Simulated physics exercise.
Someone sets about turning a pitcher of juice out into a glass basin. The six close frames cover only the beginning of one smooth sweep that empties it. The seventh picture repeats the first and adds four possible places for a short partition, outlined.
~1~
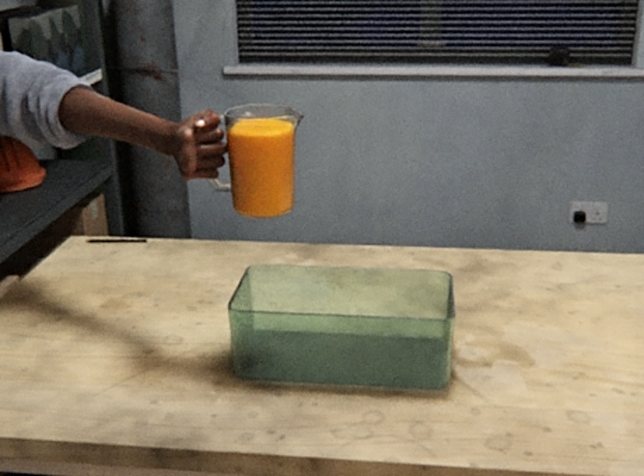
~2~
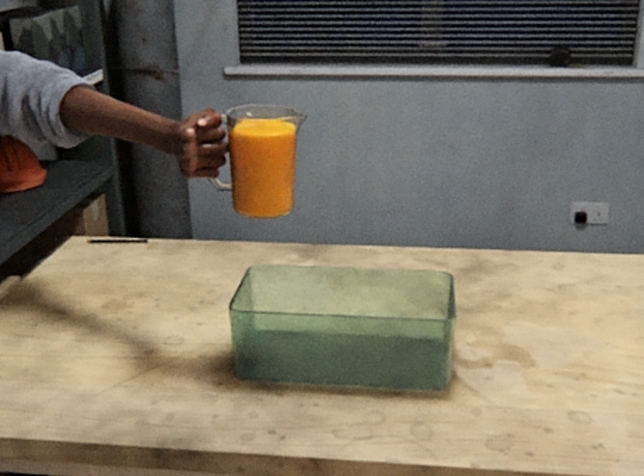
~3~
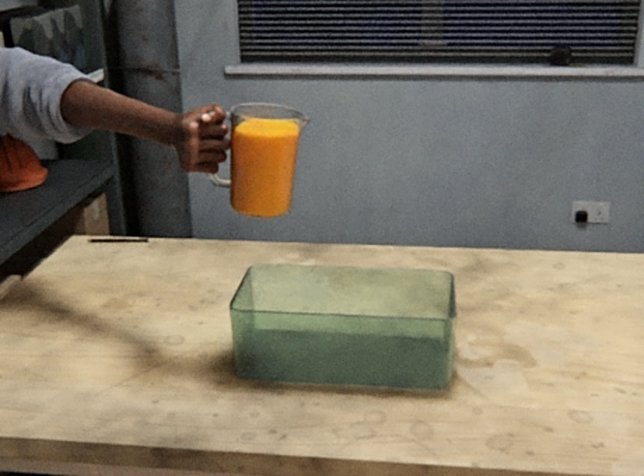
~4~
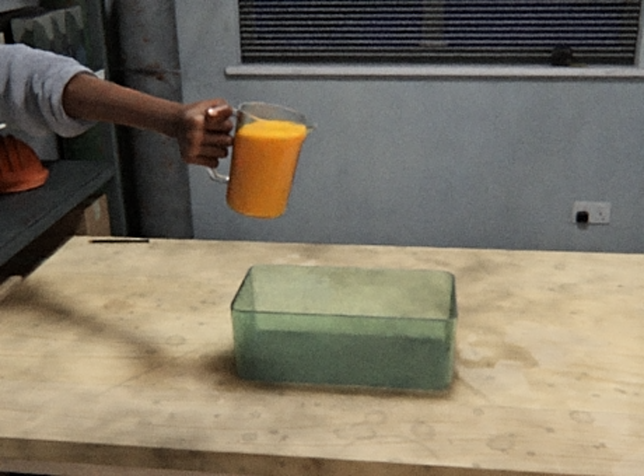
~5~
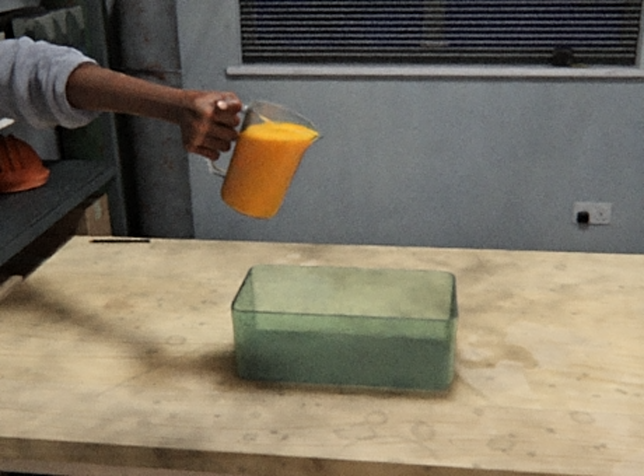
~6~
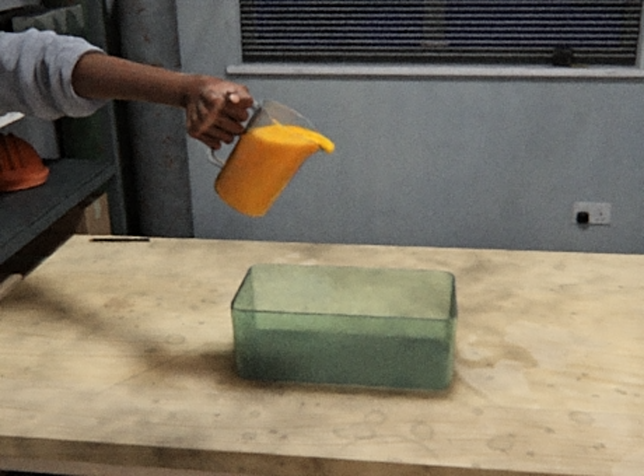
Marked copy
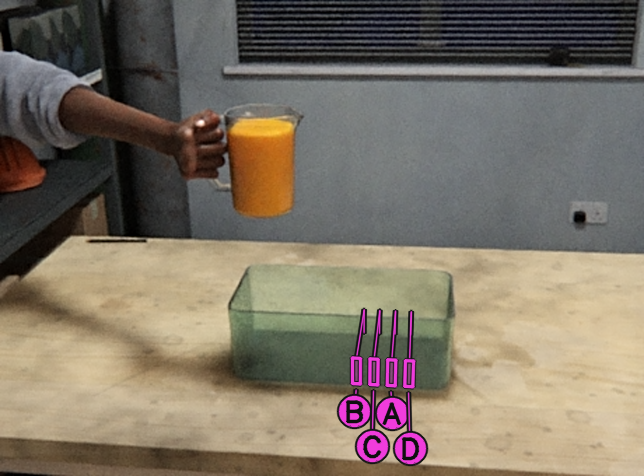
A hand holding a pitcher of orange juice above a green glass basin, tilting it rightward until juice crosses the lip.
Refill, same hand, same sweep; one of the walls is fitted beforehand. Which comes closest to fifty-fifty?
The best place is C.
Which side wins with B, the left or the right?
More ends on the right.
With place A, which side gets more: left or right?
More ends on the left.
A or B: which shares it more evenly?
B.
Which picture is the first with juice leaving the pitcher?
Picture 6.
On the marked copy, A at (391, 391); B at (356, 389); C at (373, 390); D at (408, 392).
If A is chosen, about 86 % ends left of the wall and 8 % right of it; 7 % is lost outside.
If B is chosen, about 22 % ends left of the wall and 76 % right of it.
If C is chosen, about 51 % ends left of the wall and 46 % right of it; 3 % is lost outside.
If D is chosen, about 88 % ends left of the wall and 6 % right of it; 5 % is lost outside.
